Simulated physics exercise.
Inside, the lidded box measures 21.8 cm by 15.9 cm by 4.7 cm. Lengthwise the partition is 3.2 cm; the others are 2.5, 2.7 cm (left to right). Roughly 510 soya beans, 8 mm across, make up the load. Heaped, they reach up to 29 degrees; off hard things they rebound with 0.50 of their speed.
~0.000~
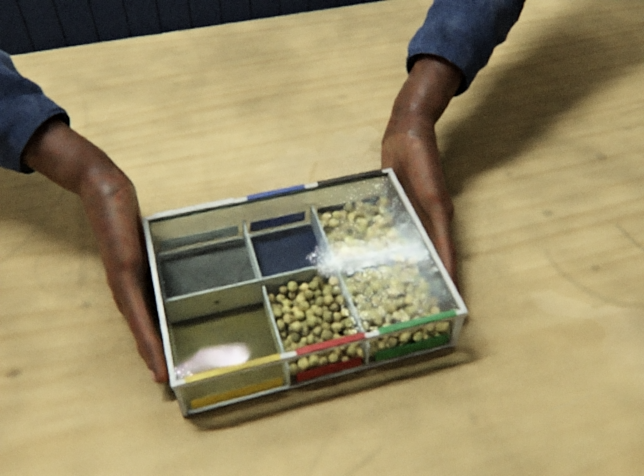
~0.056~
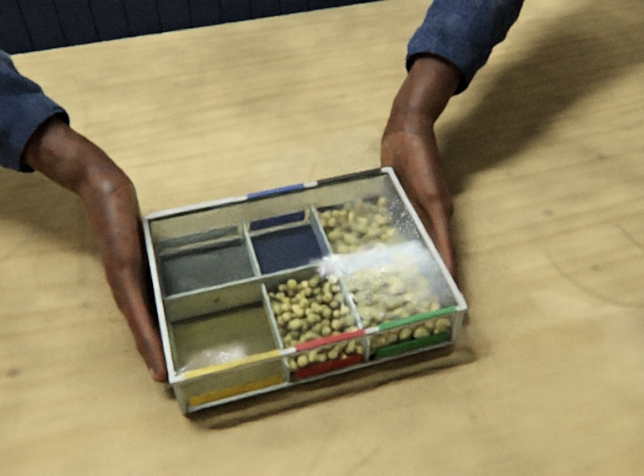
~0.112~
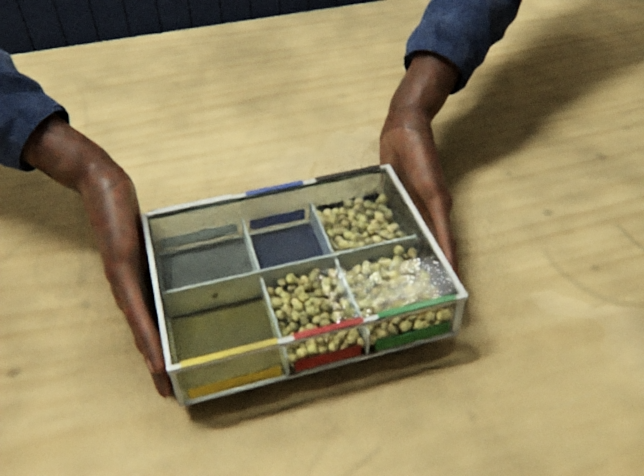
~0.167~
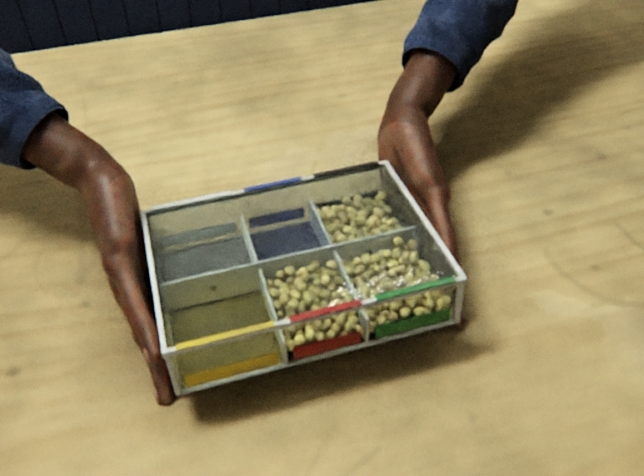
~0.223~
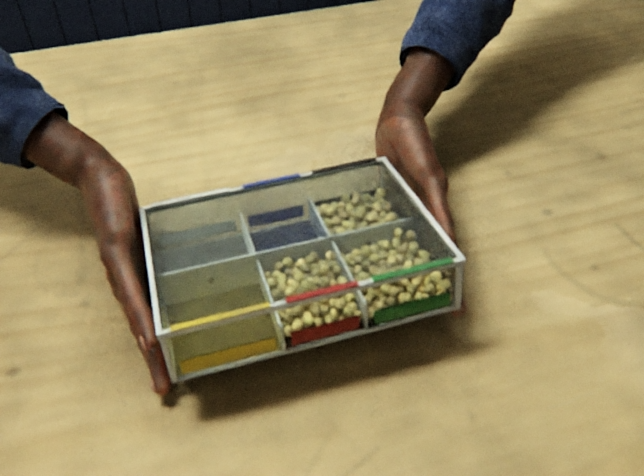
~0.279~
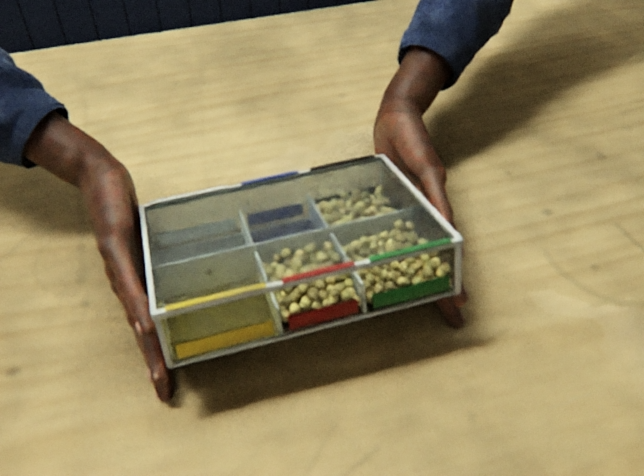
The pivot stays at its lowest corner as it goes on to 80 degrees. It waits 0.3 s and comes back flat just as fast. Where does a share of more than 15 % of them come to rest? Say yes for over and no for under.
Red: Yes; blue: No; green: Yes; yellow: No; white: No; black: Yes.
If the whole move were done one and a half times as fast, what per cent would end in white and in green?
That gives white 5 percent and green 30 percent.
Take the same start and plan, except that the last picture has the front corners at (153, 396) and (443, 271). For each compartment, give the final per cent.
Result - red: 20 %; blue: 0 %; green: 15 %; yellow: 50 %; white: 5 %; black: 10 %.
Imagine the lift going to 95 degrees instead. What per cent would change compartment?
35 %.
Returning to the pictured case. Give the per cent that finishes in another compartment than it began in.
Near 25 per cent, all told.
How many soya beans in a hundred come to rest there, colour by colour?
Per cent by compartment - red 25, blue 10, green 25, yellow 0, white 0, black 40.
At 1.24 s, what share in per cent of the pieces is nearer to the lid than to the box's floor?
Close to 30 in a hundred.
Then, at 1.24 s, tilt 80 degrees; red 25 %, blue 10 %, green 25 %, black 40 %.
After 1.87 s, tilt 41 degrees; red 25 %, blue 10 %, green 25 %, black 40 %.
After 2.55 s, tilt 0 degrees; red 25 %, blue 10 %, green 25 %, black 40 %.
At rest (3.1 s), red 25 %, blue 10 %, green 25 %, yellow 0 %, white 0 %, black 40 %.
